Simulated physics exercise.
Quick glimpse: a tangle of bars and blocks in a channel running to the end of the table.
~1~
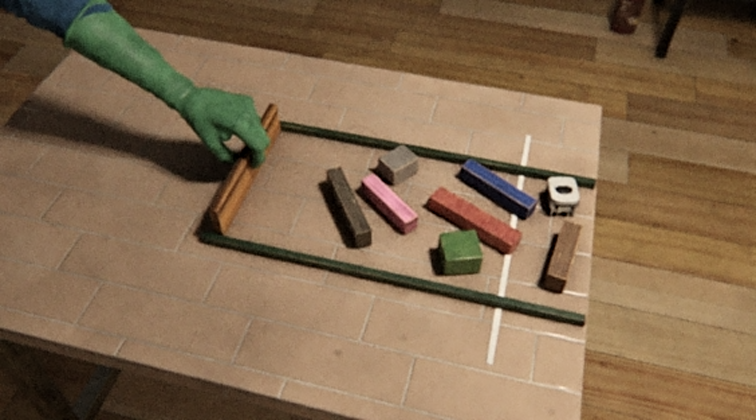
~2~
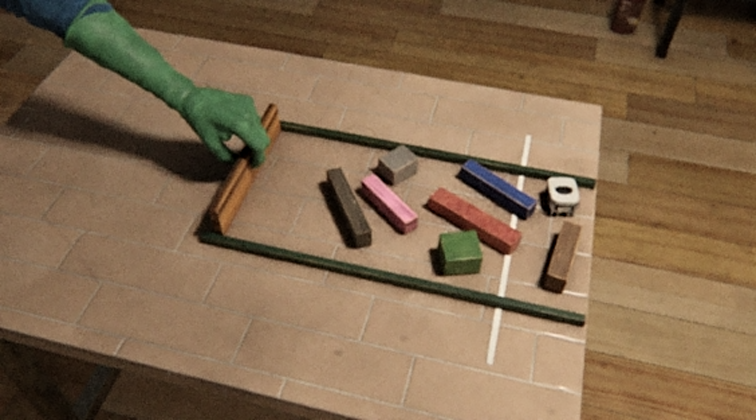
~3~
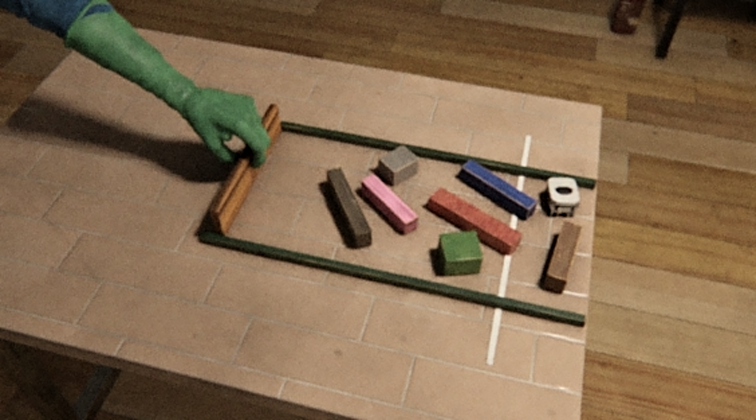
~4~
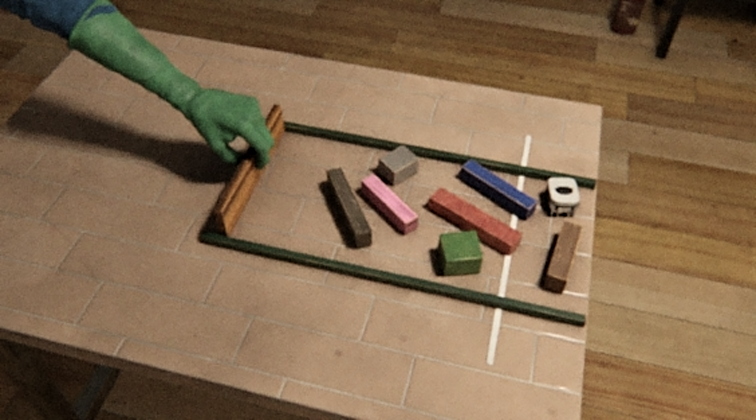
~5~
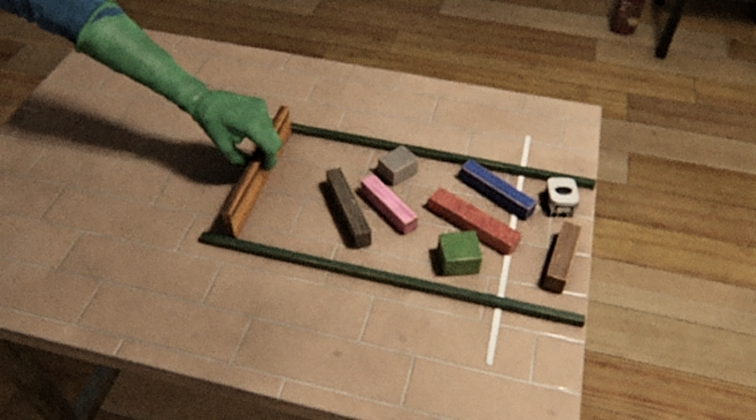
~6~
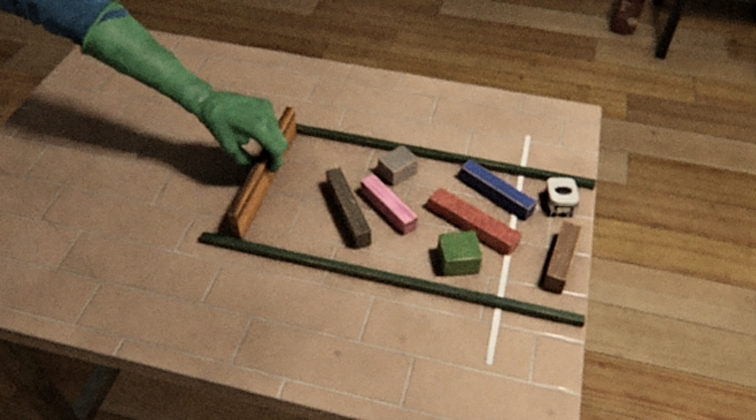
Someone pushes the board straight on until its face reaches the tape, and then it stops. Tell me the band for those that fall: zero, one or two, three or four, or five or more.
Only one or two.
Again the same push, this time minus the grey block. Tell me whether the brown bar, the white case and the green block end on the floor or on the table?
As for the brown bar, it is not retained; the white case is retained; the green block is retained.
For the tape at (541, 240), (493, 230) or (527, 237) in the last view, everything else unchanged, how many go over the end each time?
Down on the floor: 4, 1 and 2.
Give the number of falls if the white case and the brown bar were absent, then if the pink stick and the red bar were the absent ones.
Fallen: 0, and 0 in the other try.
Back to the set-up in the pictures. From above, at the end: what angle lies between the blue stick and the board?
Angle: Roughly 35 degrees.
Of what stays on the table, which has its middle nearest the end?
Closest at the end: The white case.
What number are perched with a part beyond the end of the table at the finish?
Count: 3.
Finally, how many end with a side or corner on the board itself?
That would be 2 of them.
Soon after, none off yet; brown bar at rest near (563, 256); white case at rest near (561, 198); blue stick at rest near (497, 189).
After that, none off yet; brown bar tilting well over near (603, 279); white case at rest near (562, 197); blue stick displaced a little near (540, 206).
In the end, the number that fall off is one or two; gone, brown bar.
